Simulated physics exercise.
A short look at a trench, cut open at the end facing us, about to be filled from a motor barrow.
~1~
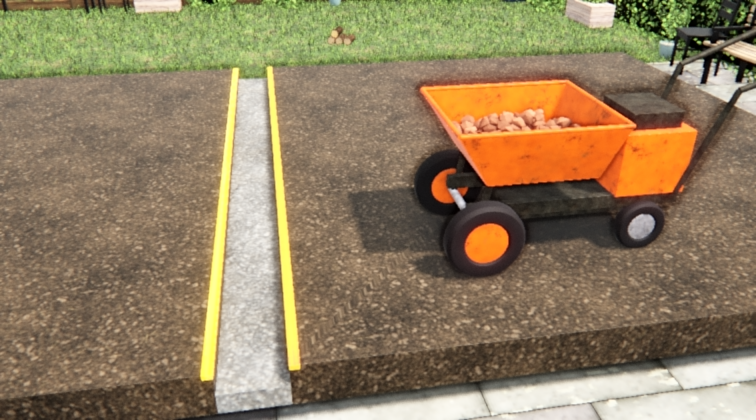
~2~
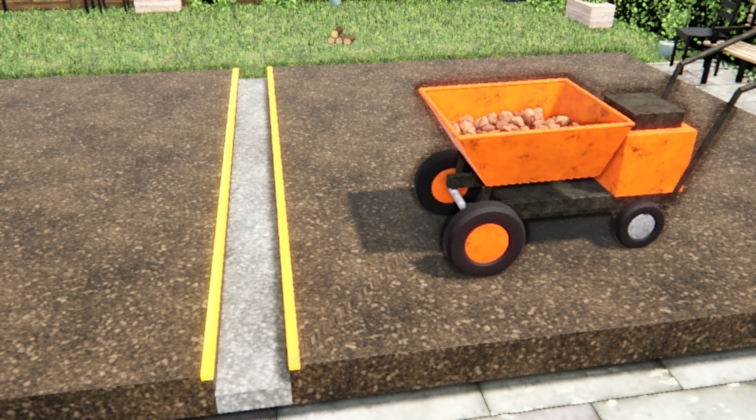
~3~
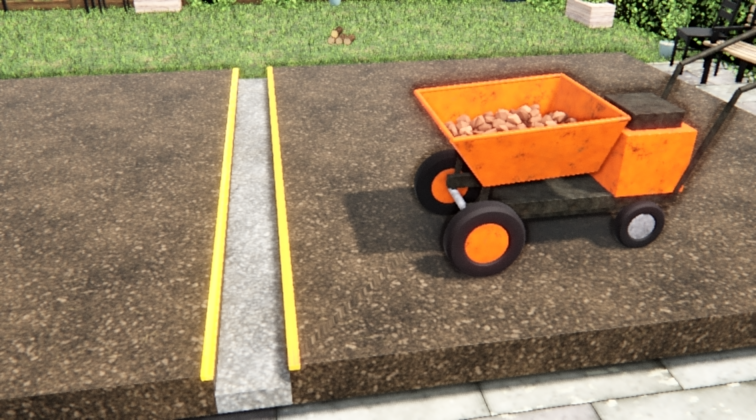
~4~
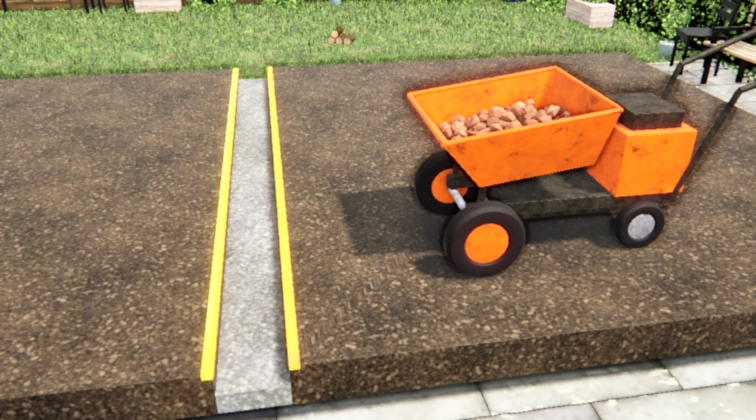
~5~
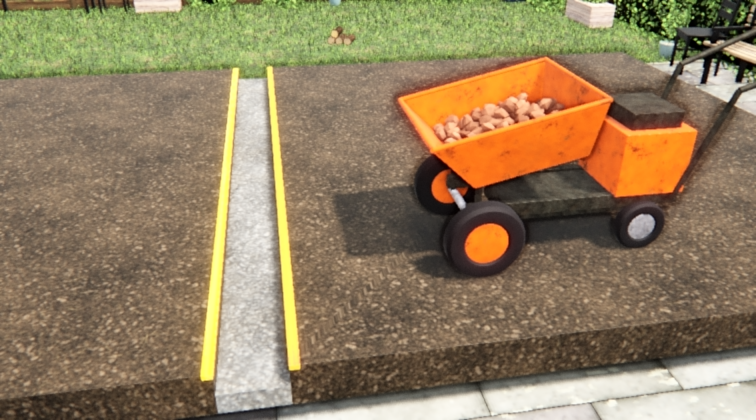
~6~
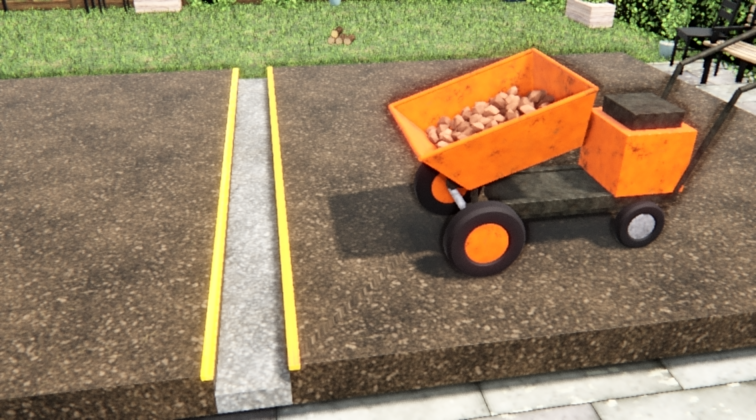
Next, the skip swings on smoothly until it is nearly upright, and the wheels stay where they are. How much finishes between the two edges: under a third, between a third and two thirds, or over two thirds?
Between the edges lies less than a third of the load.
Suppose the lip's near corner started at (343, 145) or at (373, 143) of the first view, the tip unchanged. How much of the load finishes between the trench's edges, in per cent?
About 80 and 90 per cent.
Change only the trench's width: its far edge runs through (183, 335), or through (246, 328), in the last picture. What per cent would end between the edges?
Near 10 % and 10 %.
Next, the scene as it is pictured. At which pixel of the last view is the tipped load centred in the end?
Roughly at (324, 252).
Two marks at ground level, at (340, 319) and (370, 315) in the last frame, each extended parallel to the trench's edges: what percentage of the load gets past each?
Near 40 % and 70 %.
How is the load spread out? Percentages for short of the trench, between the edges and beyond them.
In per cent, short 60, between 15 and beyond 0.
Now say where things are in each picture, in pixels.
The first frame shows lip of the skip at (460, 138), level; top of the load at (533, 140), lumps of rubble; first edge of the trench at (291, 323); far edge at (211, 332), the trench under half as wide as the skip, and shallow for its width.
The second frame shows lip of the skip at (458, 138), level; top of the load at (532, 140).
The third frame shows lip of the skip at (453, 141), tipped barely; top of the load at (537, 131).
The fourth frame shows lip of the skip at (444, 144), tipped a little; top of the load at (527, 124).
The fifth frame shows lip of the skip at (433, 150), tipped a little; top of the load at (538, 115).
The sixth frame shows lip of the skip at (421, 158), tipped clearly; top of the load at (543, 117); first edge of the trench at (291, 323); far edge at (211, 332).
Soon, skip tipped steeply; all in the skip.
A while on, skip tipped right over; most in the skip; a small part short of the trench.
Towards the end, skip tipped right over; about a quarter in the skip; about two thirds short of the trench; a small part in or heaped over the trench.
Finally, skip tipped right over; about a quarter in the skip; about two thirds short of the trench; a small part in or heaped over the trench; none beyond it.
